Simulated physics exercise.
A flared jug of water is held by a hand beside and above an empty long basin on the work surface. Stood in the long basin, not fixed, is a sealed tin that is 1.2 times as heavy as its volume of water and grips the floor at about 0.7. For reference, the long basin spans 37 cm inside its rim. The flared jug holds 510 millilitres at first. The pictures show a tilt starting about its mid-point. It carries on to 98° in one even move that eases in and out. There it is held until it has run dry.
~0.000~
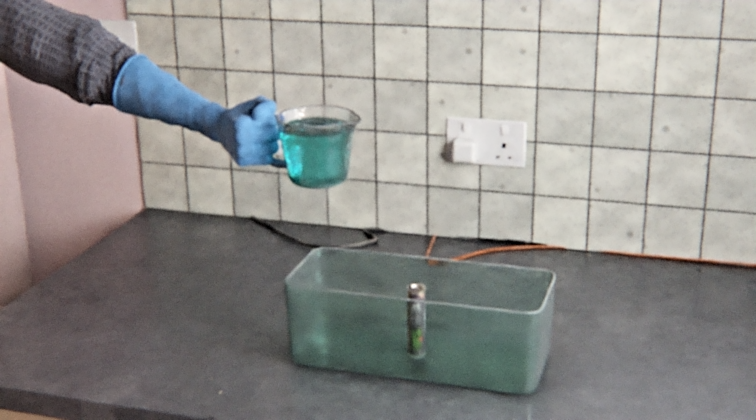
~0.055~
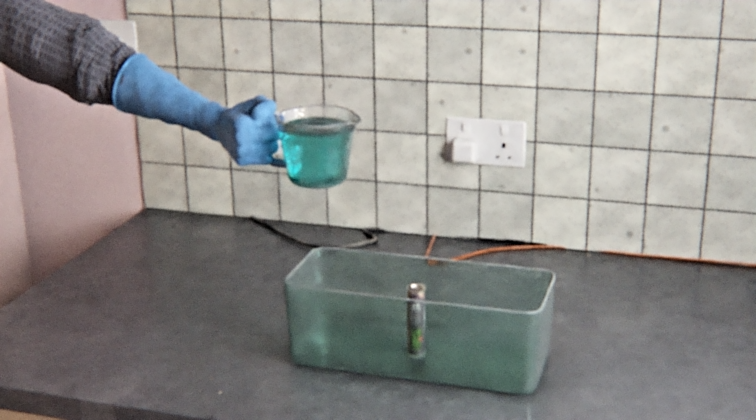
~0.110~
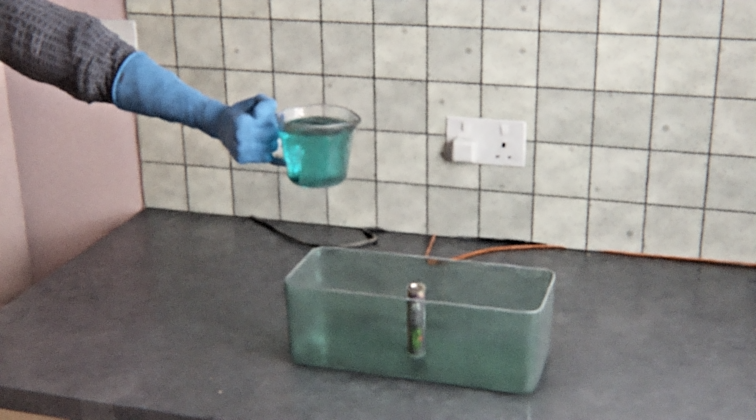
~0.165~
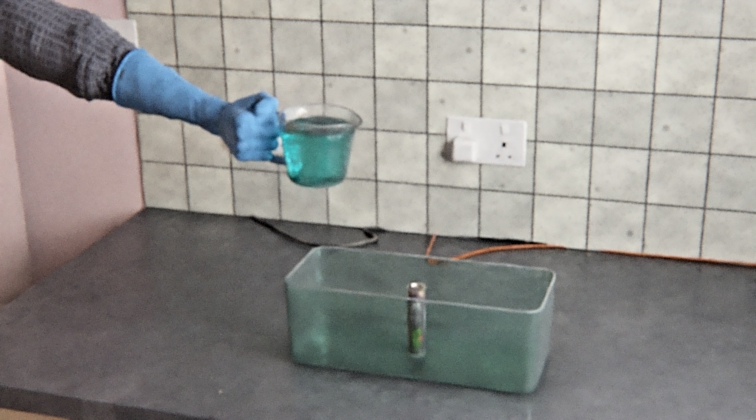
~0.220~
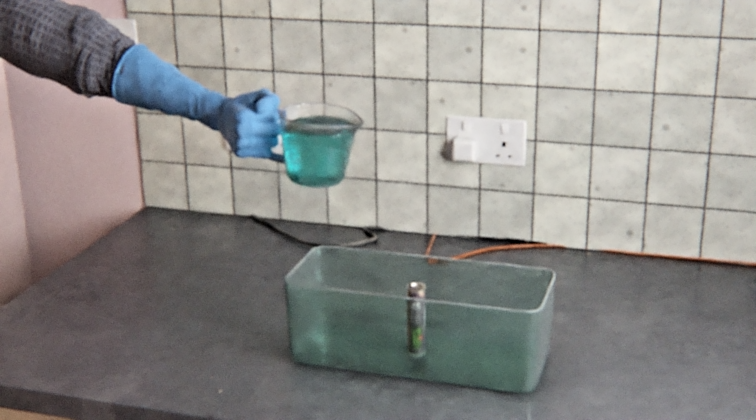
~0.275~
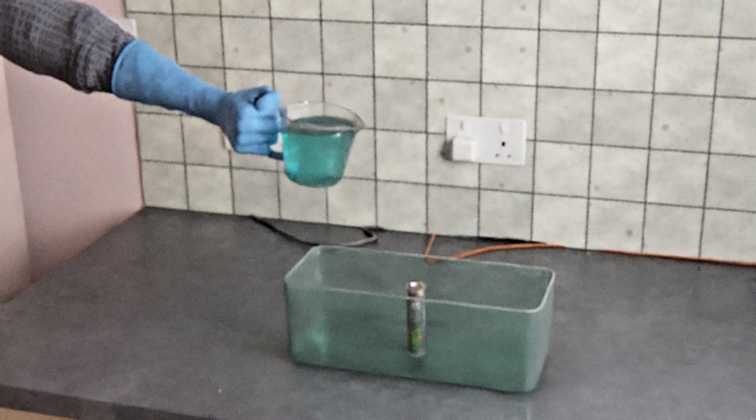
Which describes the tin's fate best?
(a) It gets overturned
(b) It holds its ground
Answer: A.
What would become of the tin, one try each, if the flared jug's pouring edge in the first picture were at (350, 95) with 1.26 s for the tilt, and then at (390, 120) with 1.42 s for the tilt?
Try 1: Tipped over; try 2: Still standing.
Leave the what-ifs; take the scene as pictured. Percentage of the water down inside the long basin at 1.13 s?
About 56 %.
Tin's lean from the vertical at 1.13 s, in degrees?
0°.
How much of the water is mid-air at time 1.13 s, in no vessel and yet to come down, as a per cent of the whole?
Close to 22 in every hundred parts.
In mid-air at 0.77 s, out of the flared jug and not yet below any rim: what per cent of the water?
Near 20 per cent at that moment.
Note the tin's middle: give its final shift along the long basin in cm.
The tin's middle ends up about 7.0 cm along the basin.
By 0.77 s the tilt is 55° and 76 per cent is still to pour; the tin stands where it began.
By 1.13 s the tilt is 88° and 21 per cent is still to pour; the tin stands where it began.
By 1.51 s the tilt is 98° and 1 per cent is still to pour; the tin lies on its side.
By 1.92 s the tilt is 98° and 0 per cent is still to pour; the tin lies on its side.
At rest the tin lies on its side.
